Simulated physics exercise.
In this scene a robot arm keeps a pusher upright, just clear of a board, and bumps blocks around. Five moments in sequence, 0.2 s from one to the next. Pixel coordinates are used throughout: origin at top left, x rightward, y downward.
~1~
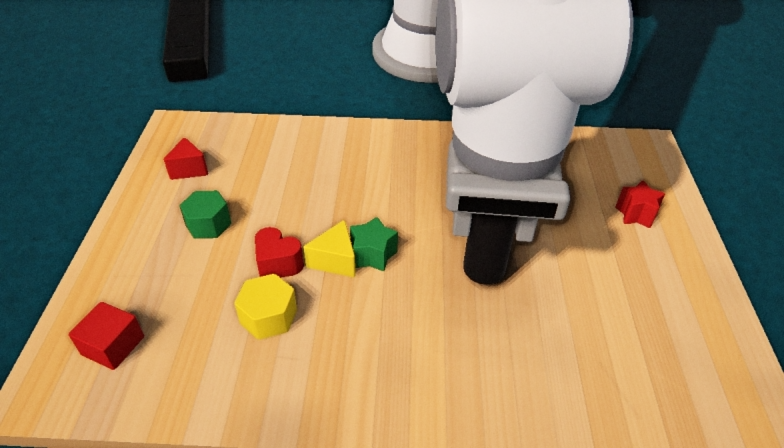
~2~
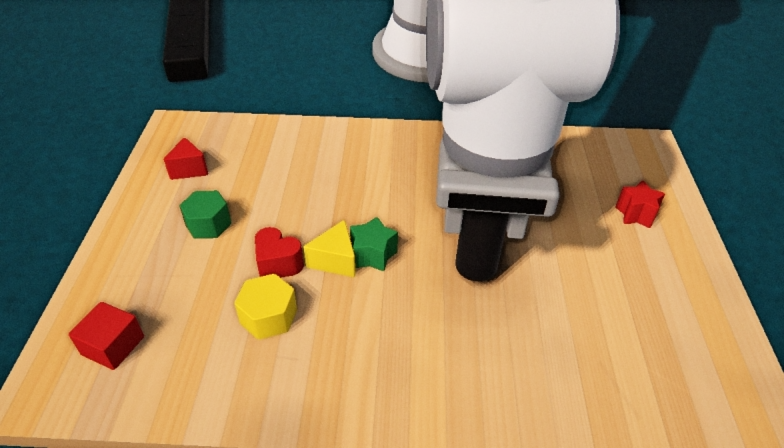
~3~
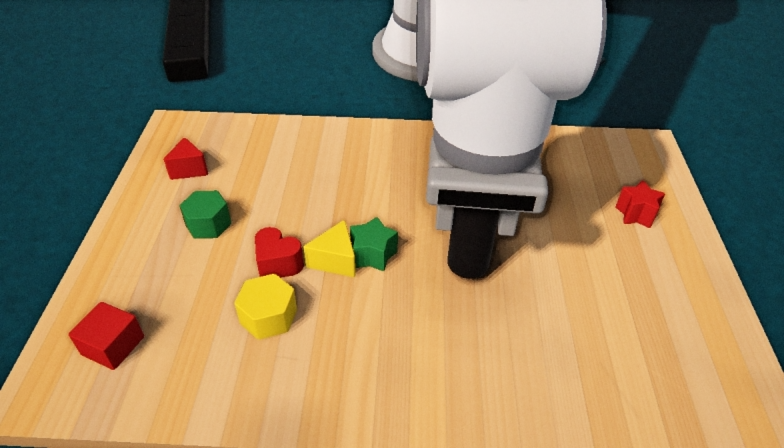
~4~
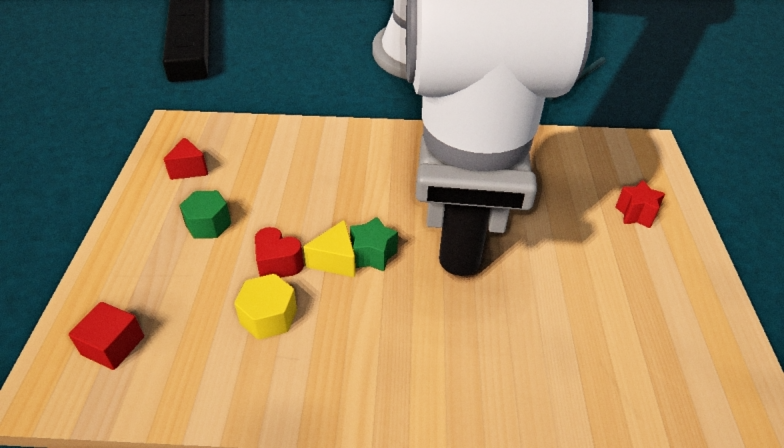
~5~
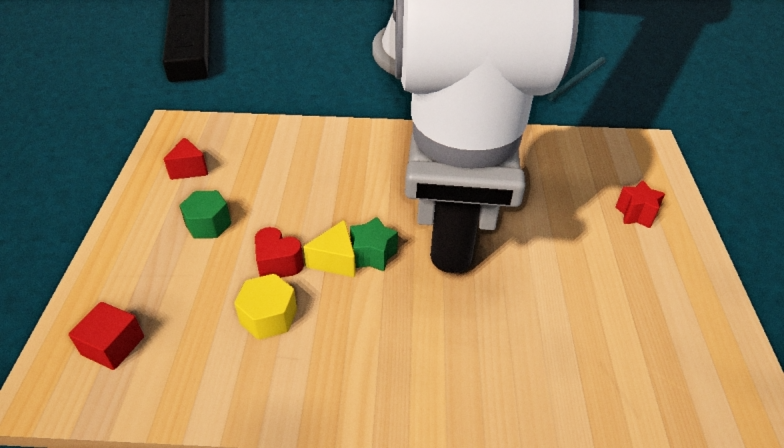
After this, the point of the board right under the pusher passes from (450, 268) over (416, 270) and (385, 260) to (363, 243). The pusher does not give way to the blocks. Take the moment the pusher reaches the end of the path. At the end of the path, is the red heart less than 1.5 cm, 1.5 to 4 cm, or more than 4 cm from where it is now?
The red heart ends up a moderate distance away, 1.5 to 4 cm.
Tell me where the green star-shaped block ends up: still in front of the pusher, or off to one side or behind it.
It remains before the pusher.
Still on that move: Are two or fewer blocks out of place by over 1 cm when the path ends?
My answer is no.
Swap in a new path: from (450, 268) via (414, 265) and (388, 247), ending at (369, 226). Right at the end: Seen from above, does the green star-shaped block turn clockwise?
That would be a no.
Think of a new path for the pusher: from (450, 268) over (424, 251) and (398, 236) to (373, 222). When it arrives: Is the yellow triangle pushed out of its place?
My answer is yes.
On the path given first. Halfway along, pusher at (399, 257); red heart at (270, 243); yellow triangle at (327, 239); green star-shaped block at (365, 232).
At the end, pusher at (362, 233); red heart at (238, 244); yellow triangle at (292, 232), turned 25° anticlockwise; green star-shaped block at (322, 215), turned 25° anticlockwise.
